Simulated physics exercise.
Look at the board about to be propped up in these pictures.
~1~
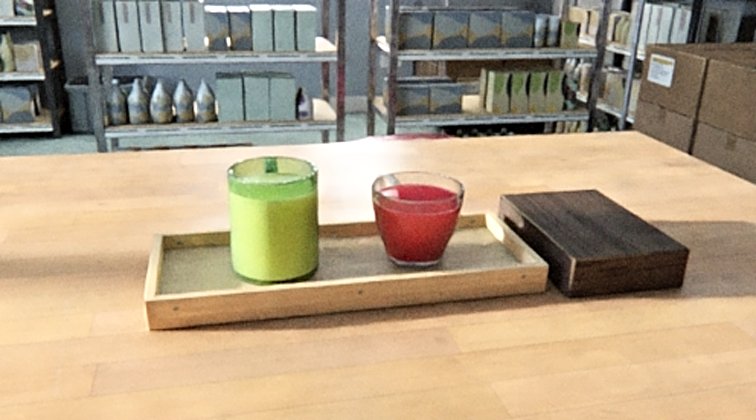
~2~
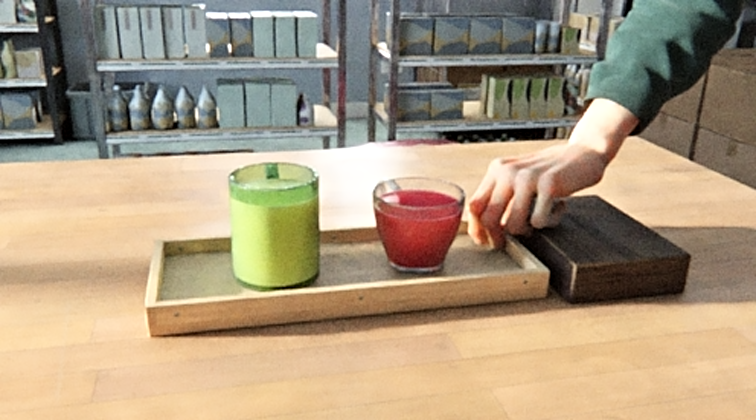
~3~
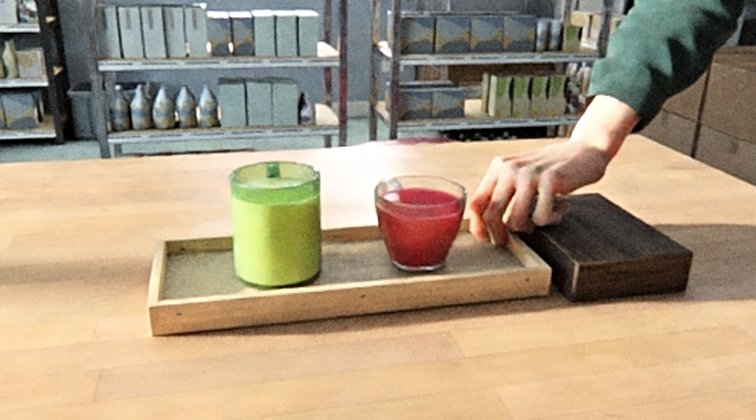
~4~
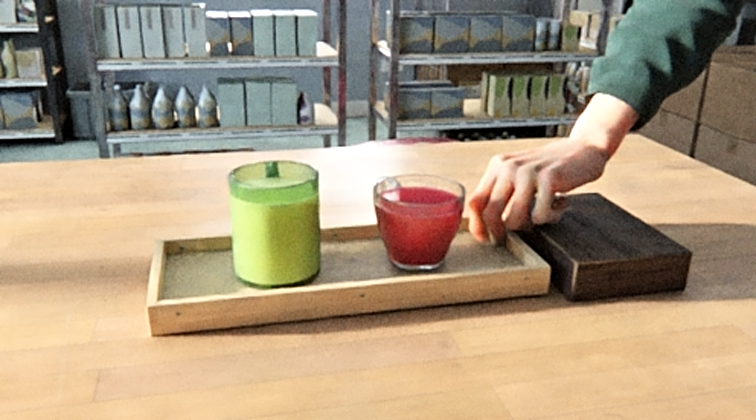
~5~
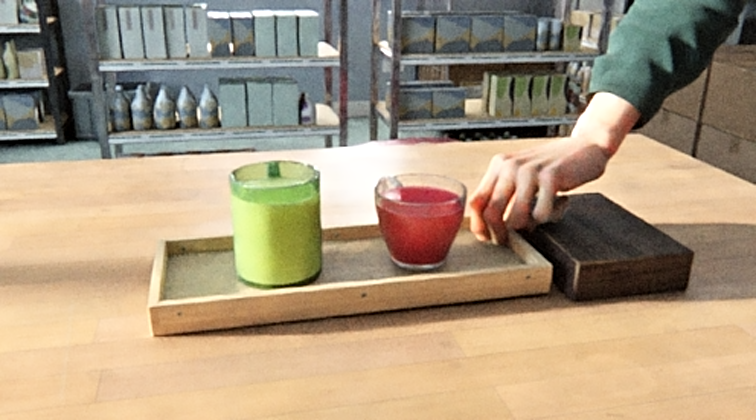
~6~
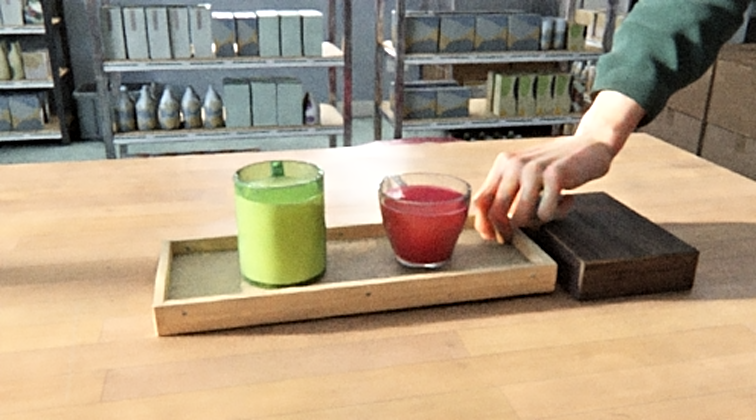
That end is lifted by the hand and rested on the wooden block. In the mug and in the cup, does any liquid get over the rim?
Mug: It's going to stay contained, cup: It's going to stay contained.
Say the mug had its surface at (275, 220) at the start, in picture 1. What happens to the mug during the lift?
Then, put simply, nothing gets out.
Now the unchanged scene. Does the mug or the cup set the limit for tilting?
Pick: The one on the right.
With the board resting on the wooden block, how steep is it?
I'd guess somewhere around 7 degrees.
Shortly, the board slopes by about 4°; mug, none is lost; cup, none is lost.
Then, the board slopes by about 9°; mug, none is lost; cup, none is lost.
At the finish, the board slopes by about 7°, resting on the wooden block; mug, none is lost; cup, none is lost.
